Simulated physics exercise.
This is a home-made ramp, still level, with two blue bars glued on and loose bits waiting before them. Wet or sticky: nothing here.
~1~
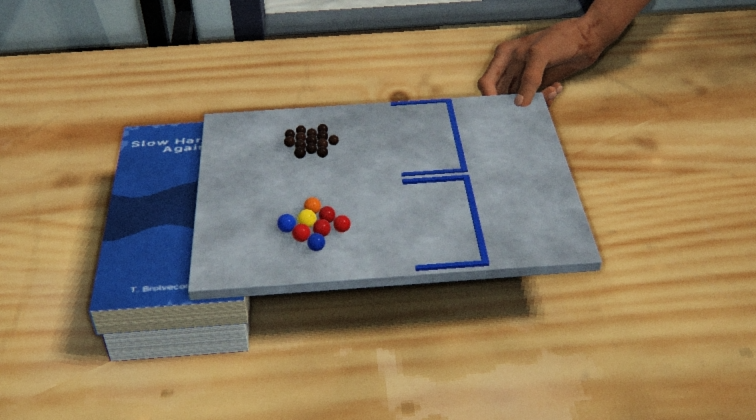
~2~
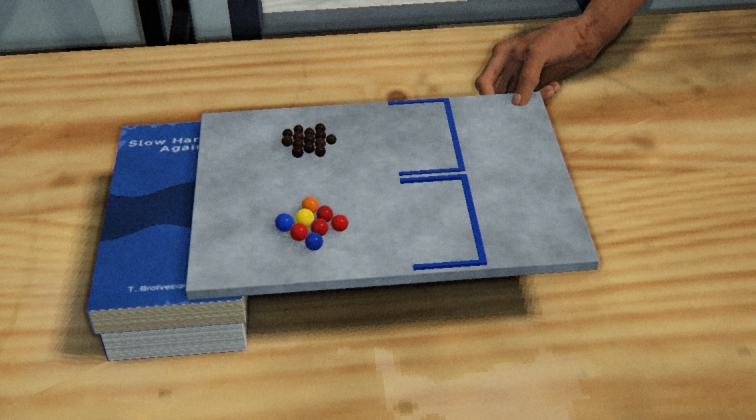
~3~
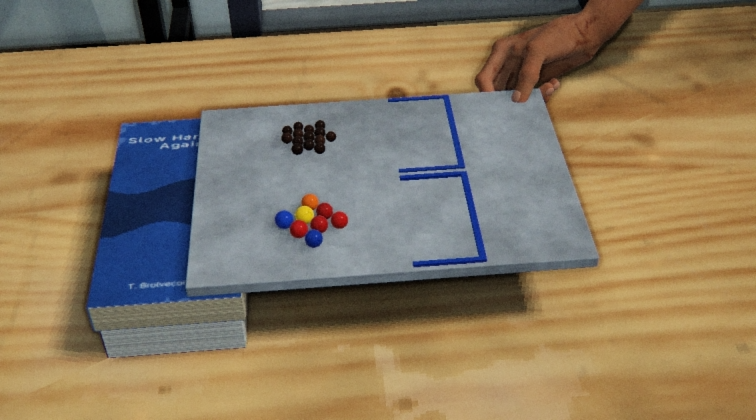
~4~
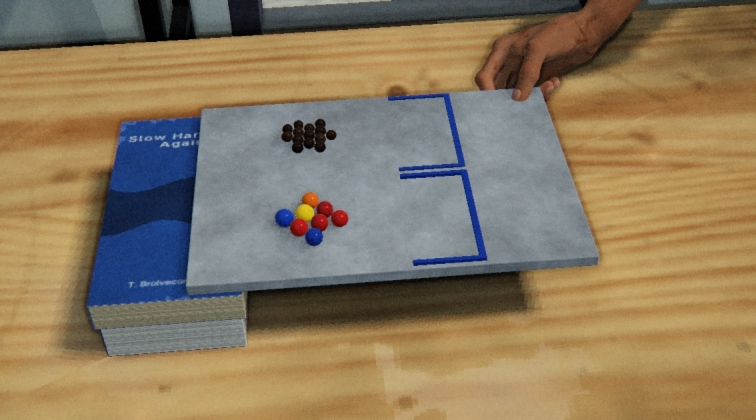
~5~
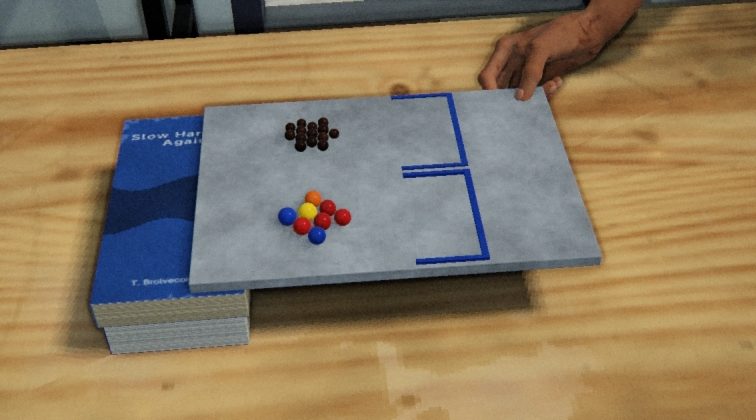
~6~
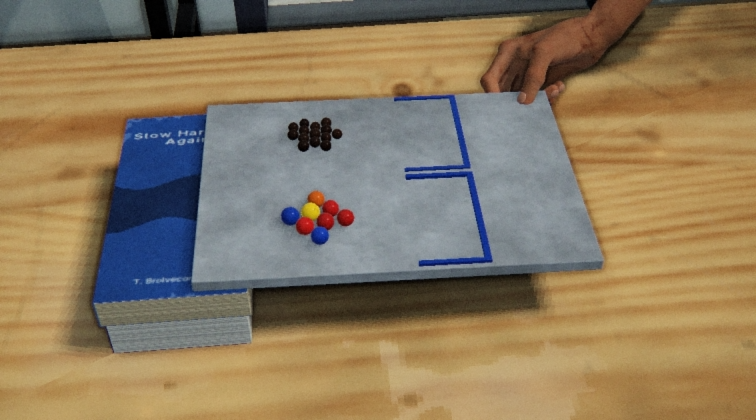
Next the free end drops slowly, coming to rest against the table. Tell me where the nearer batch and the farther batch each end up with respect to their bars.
As I see it, nearer batch: Not confined. Farther batch: Not confined.
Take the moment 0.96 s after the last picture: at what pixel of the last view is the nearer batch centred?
Around (528, 248).
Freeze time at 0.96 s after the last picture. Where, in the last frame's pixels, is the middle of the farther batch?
Its middle sits close to (519, 169) in the last picture.
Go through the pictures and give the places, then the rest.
In the first frame, held end of the board at (587, 259), level; book pile at (181, 217), about a quarter as high as the board is long; nearer batch at (322, 228), a few glass marbles; farther batch at (312, 141), a few chocolate balls; nearer bar at (476, 218), much lower than a piece; farther bar at (456, 134), much lower than a piece.
In the second frame, held end of the board at (585, 258), level; farther batch at (309, 140).
In the third frame, held end of the board at (585, 255), level; nearer batch at (319, 225).
In the fourth frame, held end of the board at (585, 254), level; farther batch at (309, 136).
In the fifth frame, held end of the board at (587, 254), level; nearer batch at (322, 222).
In the sixth frame, held end of the board at (589, 258), down by 1°; book pile at (184, 209); nearer batch at (325, 222), not moving; farther batch at (315, 134), not moving; nearer bar at (479, 215); farther bar at (459, 130).
Then, 0.26 s after the last picture, board sloping at 5°; nearer batch where it was; farther batch where it was.
Then, 0.60 s after the last picture, board sloping at 11°; nearer batch on its way down; farther batch on its way down.
Then, 0.96 s after the last picture, board resting at 13°; nearer batch most past its bar; farther batch all past its bar.
By the end, board resting at 13°; nearer batch all past its bar; farther batch all past its bar.
